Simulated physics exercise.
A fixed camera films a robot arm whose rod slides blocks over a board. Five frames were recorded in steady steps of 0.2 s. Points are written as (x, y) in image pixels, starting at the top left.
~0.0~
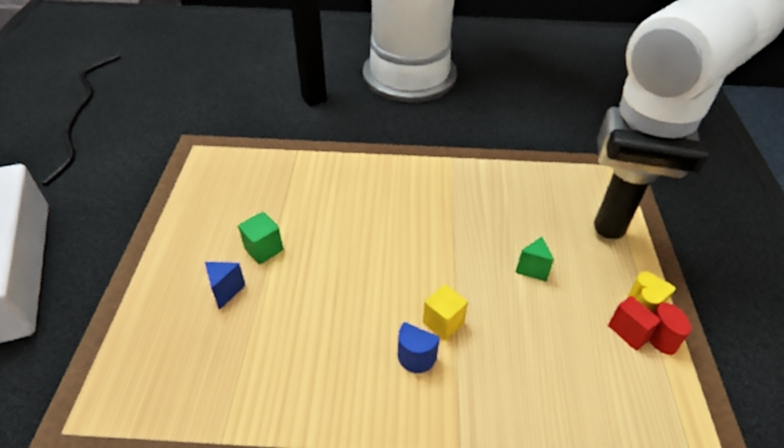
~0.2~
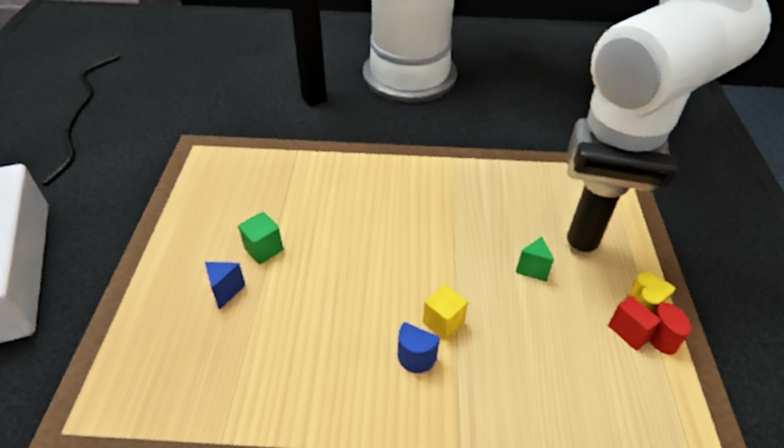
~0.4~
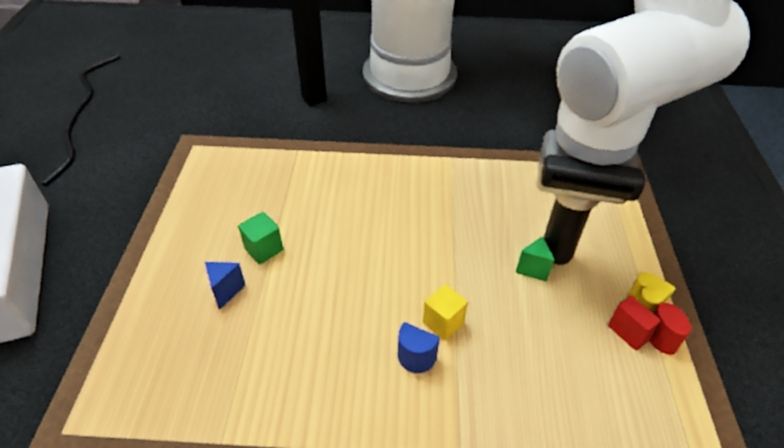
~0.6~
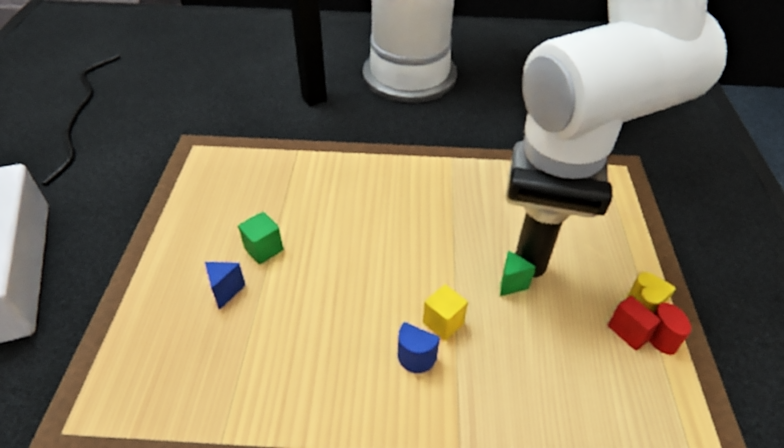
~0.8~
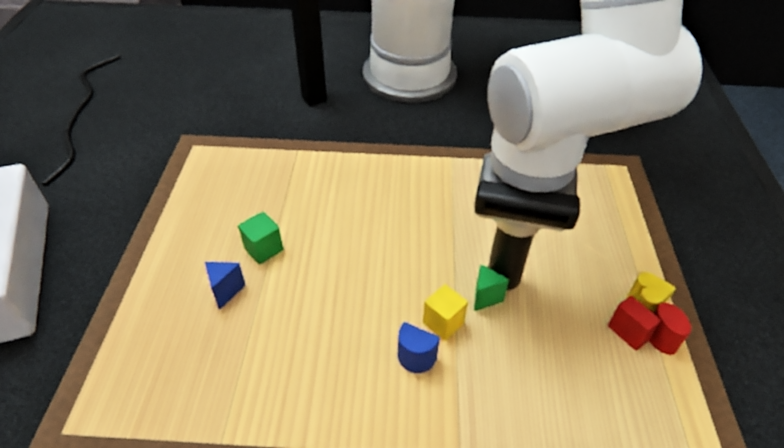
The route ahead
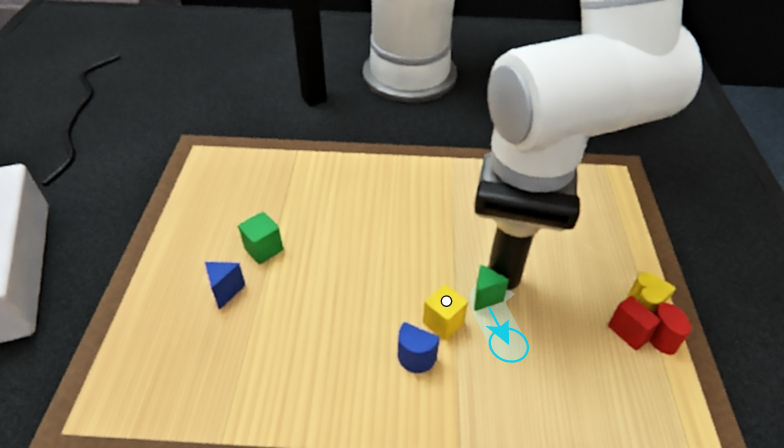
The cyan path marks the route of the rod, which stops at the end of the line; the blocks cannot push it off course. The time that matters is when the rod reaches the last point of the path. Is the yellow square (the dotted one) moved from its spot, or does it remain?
At the moment the path ends, the yellow square no longer stands where it did.
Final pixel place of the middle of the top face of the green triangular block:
The green triangular block ends near (475, 308).
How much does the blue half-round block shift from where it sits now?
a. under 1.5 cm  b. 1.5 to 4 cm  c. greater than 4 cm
a
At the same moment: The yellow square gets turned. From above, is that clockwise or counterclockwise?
It goes clockwise.
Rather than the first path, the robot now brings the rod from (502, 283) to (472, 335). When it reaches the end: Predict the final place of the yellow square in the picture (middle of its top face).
It is at (430, 313).
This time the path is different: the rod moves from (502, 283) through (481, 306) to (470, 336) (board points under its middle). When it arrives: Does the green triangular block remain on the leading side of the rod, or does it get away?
It is still in front.
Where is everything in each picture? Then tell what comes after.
In the first frame, rod tip at (610, 228); block tops, blue half-round block at (417, 338); yellow square at (446, 301); green triangular block at (539, 248).
In the second frame, rod at (583, 240); blocks unchanged.
In the third frame, rod at (556, 252); blocks unchanged.
In the fourth frame, rod at (530, 265); green triangular block at (517, 264).
In the fifth frame, rod at (504, 277); blue half-round block at (417, 338); yellow square at (446, 301); green triangular block at (490, 277).
Path on the board, from (502, 283) through (488, 299) and (496, 321) to (509, 345); the dot is on the yellow square.
What follows on the original path. Halfway along, rod at (492, 304); yellow square at (438, 307), turned 30° clockwise; green triangular block at (473, 303), turned 20° clockwise.
At the end, rod at (511, 339); blue half-round block in place; yellow square at (438, 308), turned 35° clockwise; green triangular block at (475, 308), turned 35° clockwise.
